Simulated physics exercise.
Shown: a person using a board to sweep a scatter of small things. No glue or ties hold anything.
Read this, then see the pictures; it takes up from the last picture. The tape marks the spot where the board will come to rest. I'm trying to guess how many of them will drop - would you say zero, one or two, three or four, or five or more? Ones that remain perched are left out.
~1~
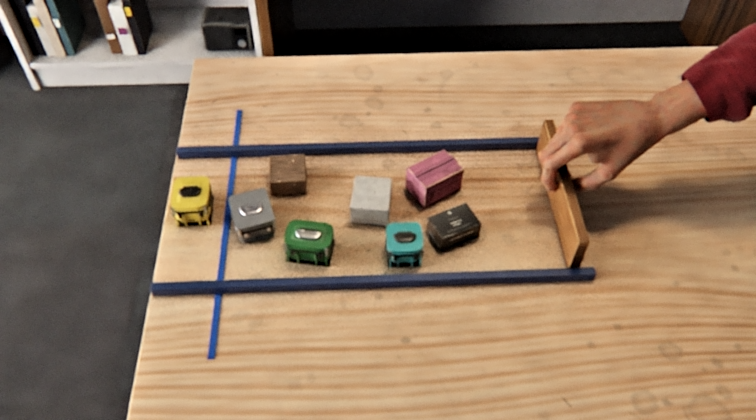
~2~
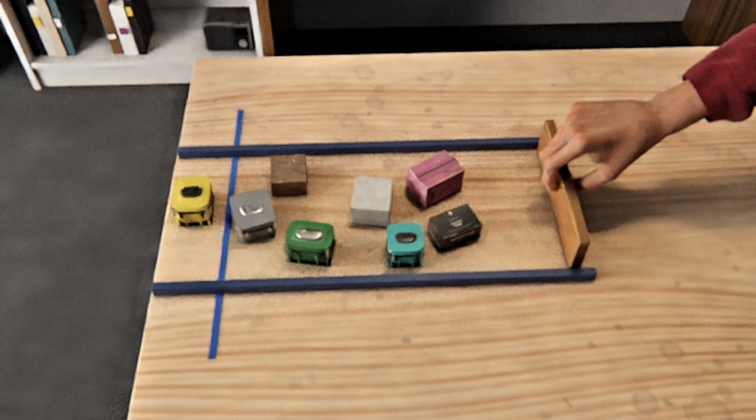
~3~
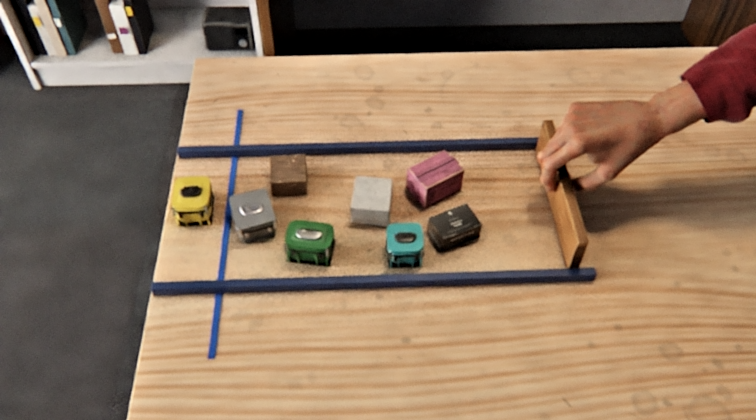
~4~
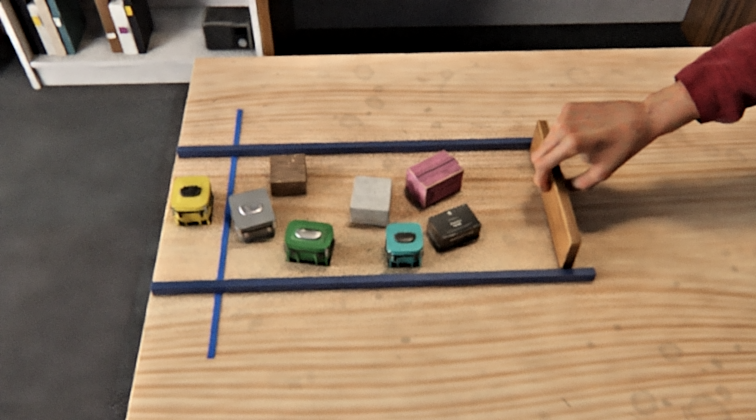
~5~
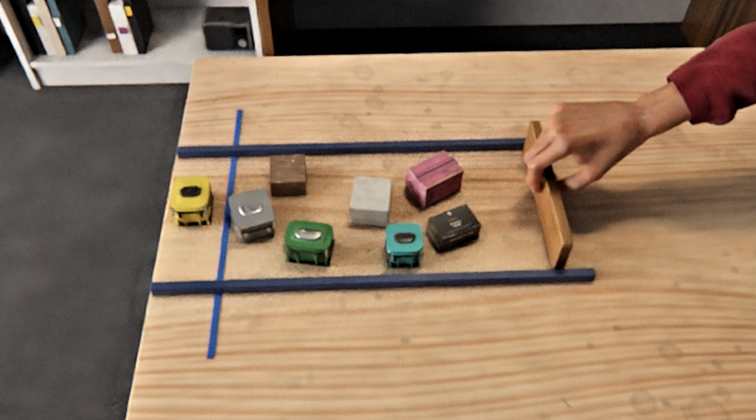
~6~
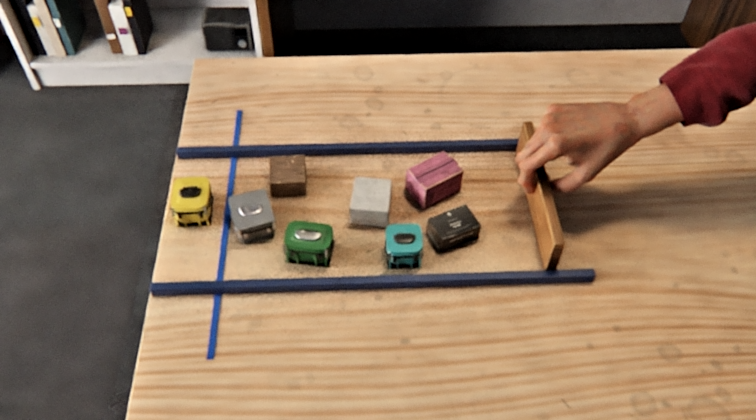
The number that tip off is going to be more than two but under five.
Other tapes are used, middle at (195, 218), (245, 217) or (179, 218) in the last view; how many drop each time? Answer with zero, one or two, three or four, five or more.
In turn: Five or more, one or two, five or more.
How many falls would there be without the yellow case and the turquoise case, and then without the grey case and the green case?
First 2, second 2.
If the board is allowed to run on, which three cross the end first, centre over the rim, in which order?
The yellow case, the grey case, then the brown block.
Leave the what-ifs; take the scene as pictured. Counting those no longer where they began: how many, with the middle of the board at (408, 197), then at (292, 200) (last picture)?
I make it 4 at the first spot and 8 at the other.
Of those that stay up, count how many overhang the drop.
Count of overhanging things: 2.
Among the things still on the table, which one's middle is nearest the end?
White block.
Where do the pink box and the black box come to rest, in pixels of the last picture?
Same order as the question: First (206, 175), second (202, 227).
A little later, none off yet; yellow case at rest near (193, 202); grey case at rest near (253, 217); brown block at rest near (288, 176).
Next, none off yet; yellow case at rest near (193, 202); grey case at rest near (250, 217); brown block at rest near (288, 176).
Later still, one off so far; yellow case dropping near (146, 264); grey case shifted well along near (170, 217); brown block shifted well along near (211, 177).
When it is over, the number that fall off is three or four; down, brown block, grey case and yellow case.
